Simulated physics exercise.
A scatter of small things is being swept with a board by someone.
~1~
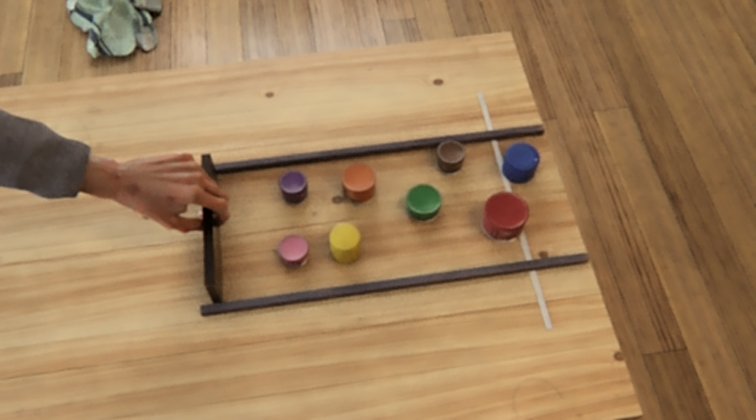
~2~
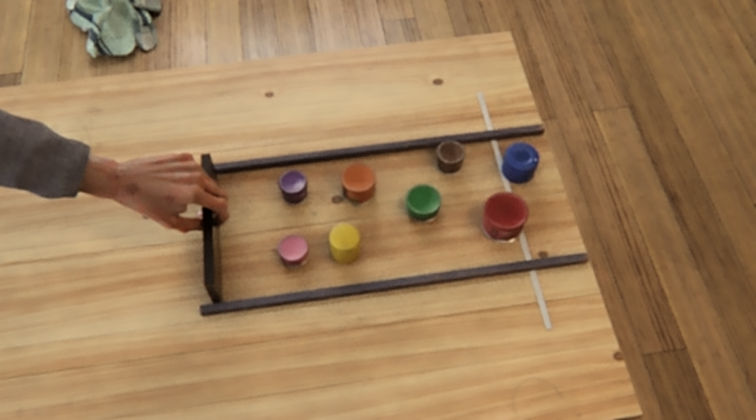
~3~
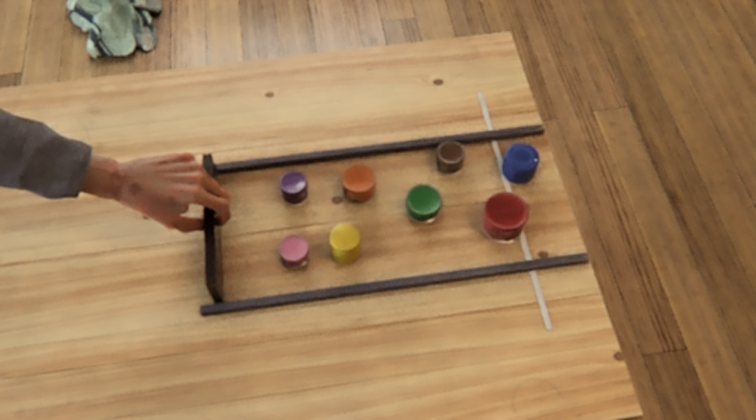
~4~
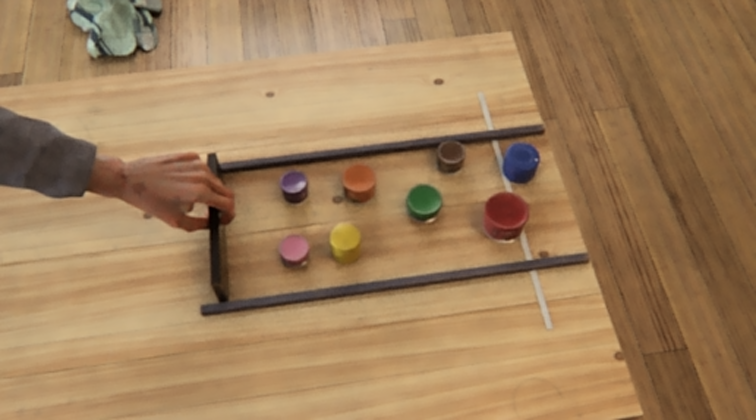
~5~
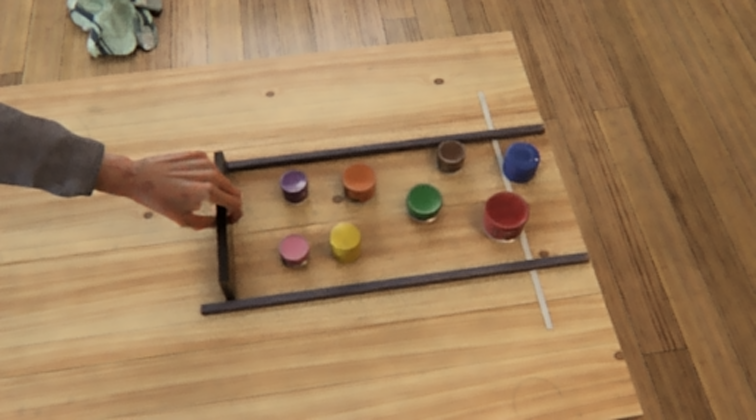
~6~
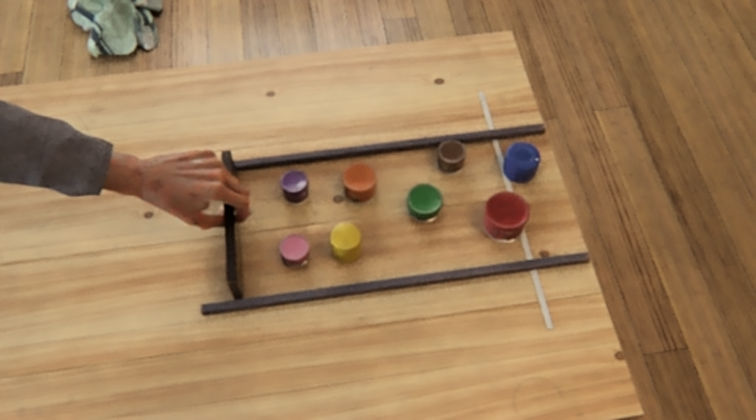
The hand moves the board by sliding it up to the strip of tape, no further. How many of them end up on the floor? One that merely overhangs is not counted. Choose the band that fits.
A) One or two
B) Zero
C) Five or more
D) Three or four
One or two (A).
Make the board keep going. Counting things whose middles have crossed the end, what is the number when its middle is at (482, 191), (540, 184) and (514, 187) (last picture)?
First 0, next 4, last 1.
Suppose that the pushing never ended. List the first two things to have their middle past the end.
They are the blue lid, the red pot.
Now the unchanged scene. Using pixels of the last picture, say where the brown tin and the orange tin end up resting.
Brown tin: (535, 140); orange tin: (543, 164).
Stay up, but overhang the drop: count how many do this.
1 is the number.
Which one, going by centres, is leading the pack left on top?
It's the red pot that ends nearest.
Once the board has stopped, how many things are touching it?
The count in contact is 4.
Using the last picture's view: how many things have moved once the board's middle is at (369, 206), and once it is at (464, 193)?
First 5, then 8.
Soon after, none off yet; blue lid at rest near (521, 163); red pot at rest near (505, 217); brown tin at rest near (451, 157).
After that, none off yet; blue lid at rest near (521, 163); red pot at rest near (505, 217); brown tin at rest near (457, 153).
In the end, the number that fall off is one or two; gone, blue lid.
